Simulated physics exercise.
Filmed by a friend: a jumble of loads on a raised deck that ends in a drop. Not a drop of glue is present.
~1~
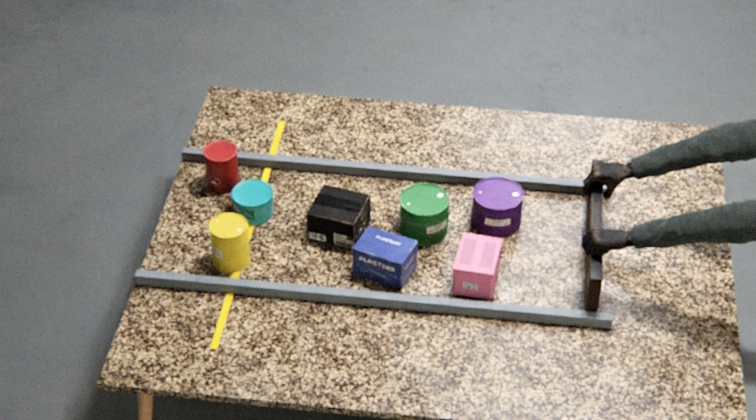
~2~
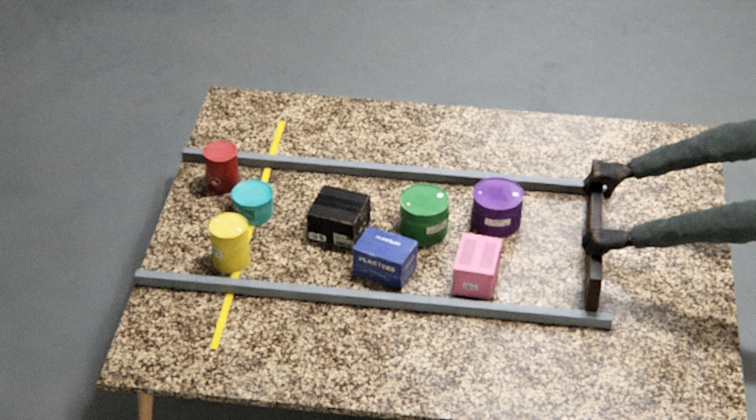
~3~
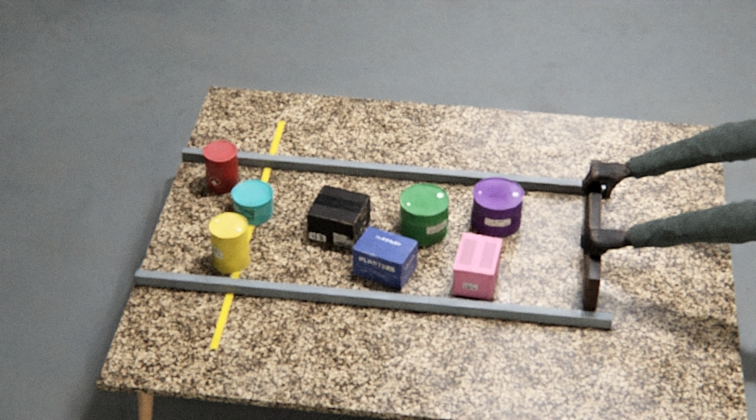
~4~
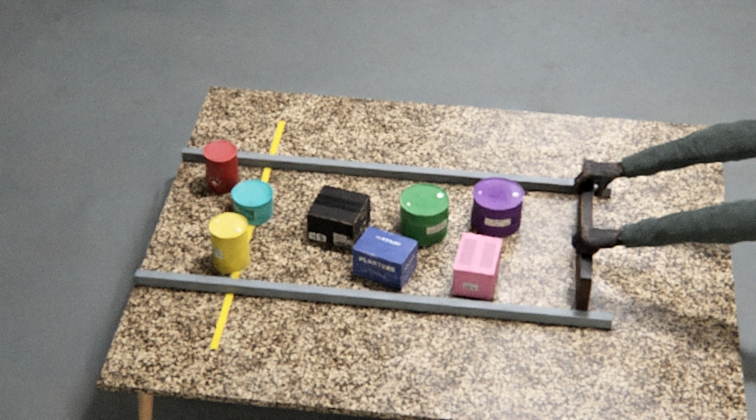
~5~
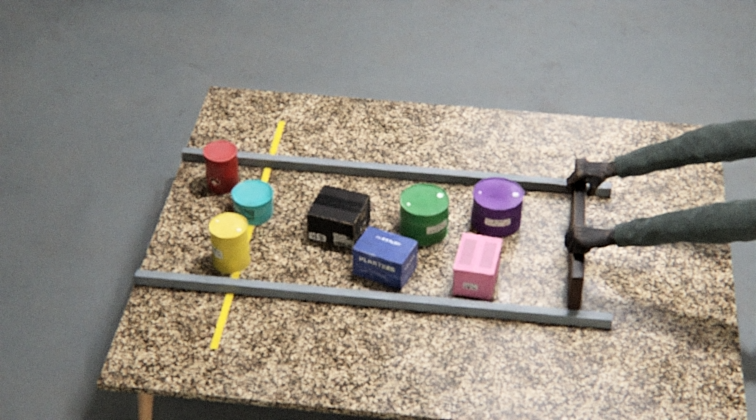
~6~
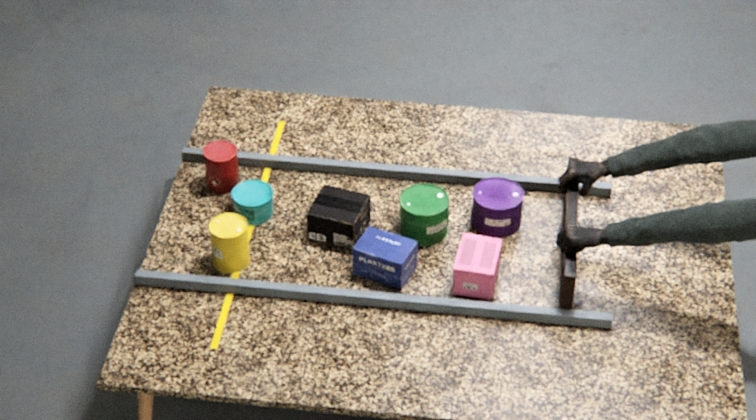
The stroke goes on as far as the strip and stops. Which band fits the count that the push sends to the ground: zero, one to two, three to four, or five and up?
The band is one to two.
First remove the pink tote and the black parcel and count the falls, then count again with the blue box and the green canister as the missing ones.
Result, first then second: 0, 0.
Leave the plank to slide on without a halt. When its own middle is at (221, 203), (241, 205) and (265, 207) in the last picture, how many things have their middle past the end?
Counts per position: 4 / 2 / 2.
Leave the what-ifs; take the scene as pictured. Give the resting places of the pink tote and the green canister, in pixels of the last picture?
Final pixels, roughly: (219, 249) for the first, (225, 213) for the other.
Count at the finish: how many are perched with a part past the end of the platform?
1 is the number.
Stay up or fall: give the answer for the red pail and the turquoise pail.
Result - red pail: Up; turquoise pail: Gone.
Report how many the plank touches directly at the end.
3 in contact.
Early on, none off yet; red pail at rest near (222, 168); yellow canister at rest near (230, 243); turquoise pail at rest near (253, 203).
Finally, the number that fall off is one or two; lost, turquoise pail and yellow canister.
